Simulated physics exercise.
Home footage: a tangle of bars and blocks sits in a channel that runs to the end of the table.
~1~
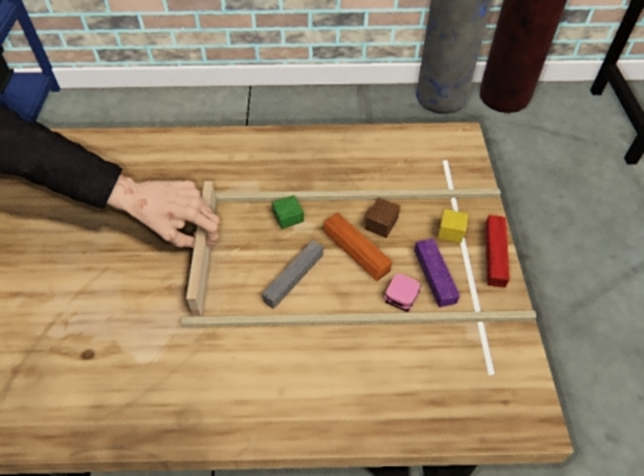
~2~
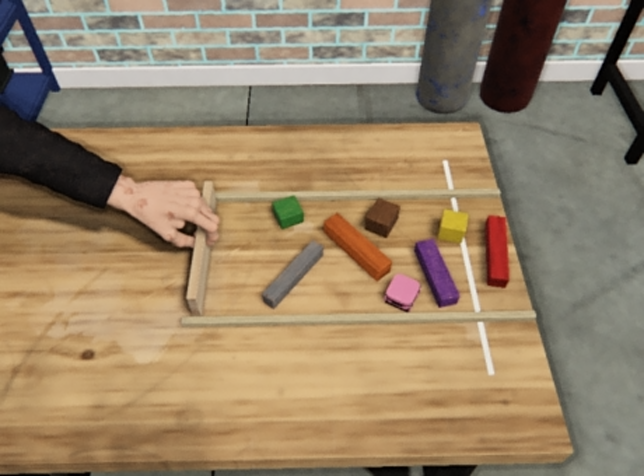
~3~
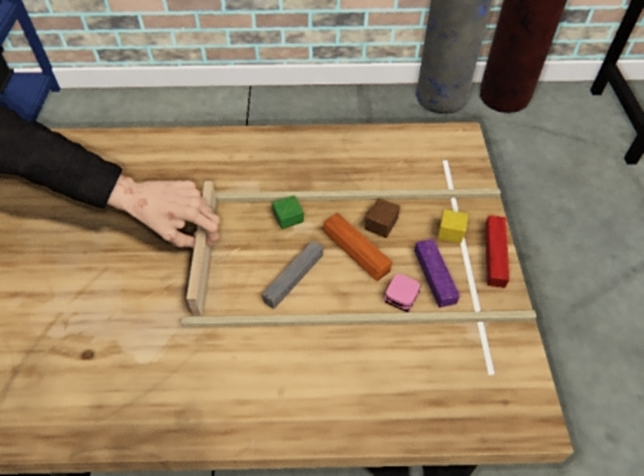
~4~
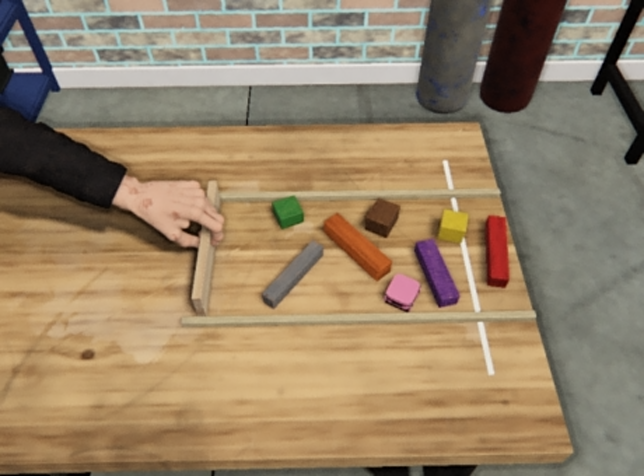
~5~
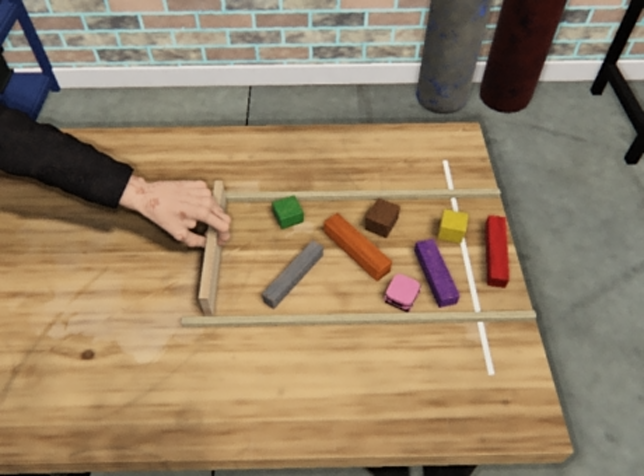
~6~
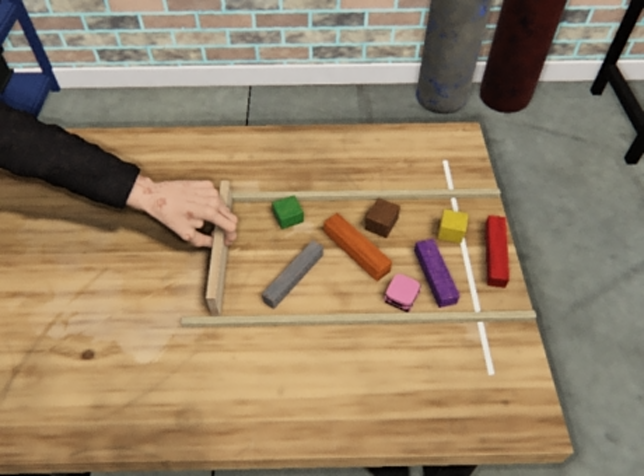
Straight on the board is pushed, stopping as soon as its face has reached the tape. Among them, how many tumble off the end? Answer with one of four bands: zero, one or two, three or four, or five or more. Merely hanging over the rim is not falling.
One or two.
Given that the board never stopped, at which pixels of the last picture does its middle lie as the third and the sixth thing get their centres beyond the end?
In pixels, around (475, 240) followed by around (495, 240).
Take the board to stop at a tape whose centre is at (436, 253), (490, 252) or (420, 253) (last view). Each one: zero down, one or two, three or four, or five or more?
The falls would be zero; five or over; no fall at all.
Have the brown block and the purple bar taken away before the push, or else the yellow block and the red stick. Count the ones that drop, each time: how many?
The counts: 1 and 0.
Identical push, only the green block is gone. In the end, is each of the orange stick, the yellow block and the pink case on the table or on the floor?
Note: Orange stick is on by the end; yellow block is on by the end; pink case is on by the end.
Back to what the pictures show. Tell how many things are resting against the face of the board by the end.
Total: 2.
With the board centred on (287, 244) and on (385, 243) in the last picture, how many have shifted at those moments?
In order, the tallies are 2 and 6.
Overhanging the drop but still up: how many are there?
3 overhanging.
Soon after, none off yet; red stick at rest near (497, 250); yellow block at rest near (453, 226); purple bar at rest near (436, 272).
At rest, the number that fall off is one or two; fallen, red stick.
